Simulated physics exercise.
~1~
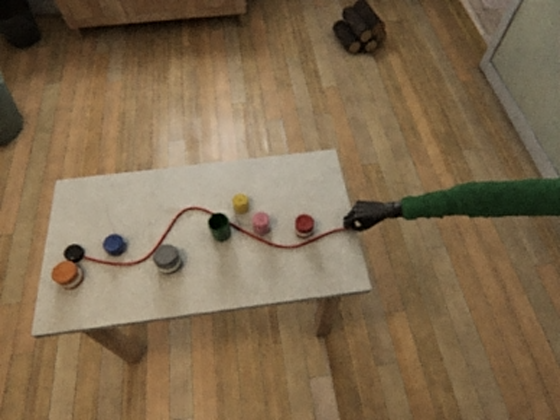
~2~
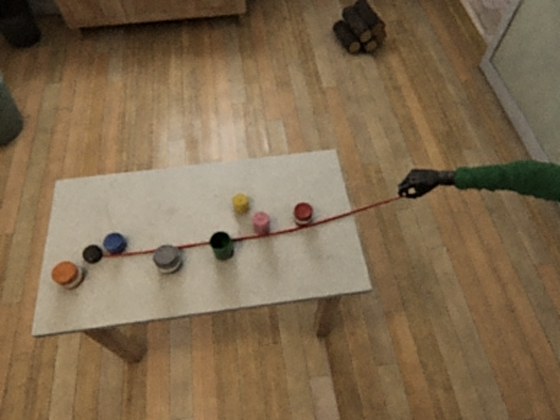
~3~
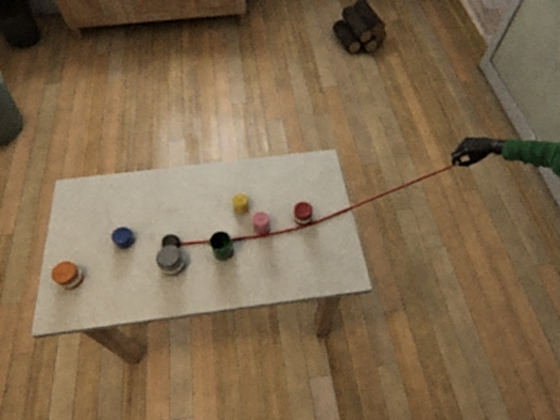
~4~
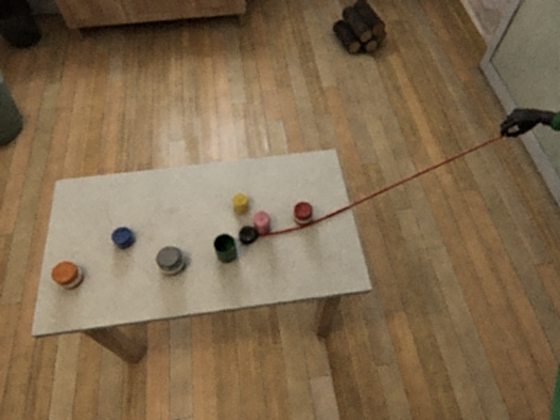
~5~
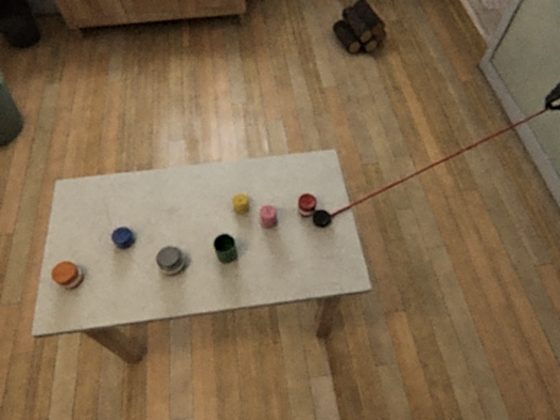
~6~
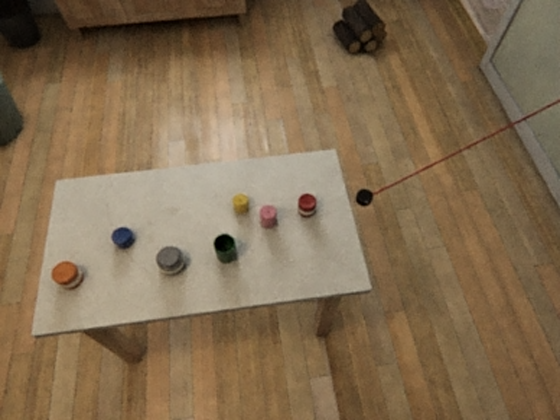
On a pale table over a wooden floor, a dark hand in a green sleeve pulls a curving red cord rightwards, drawing it taut and dragging a small black round piece past colourful containers, nudging some slightly, until it leaves the right edge, with every container still upright.
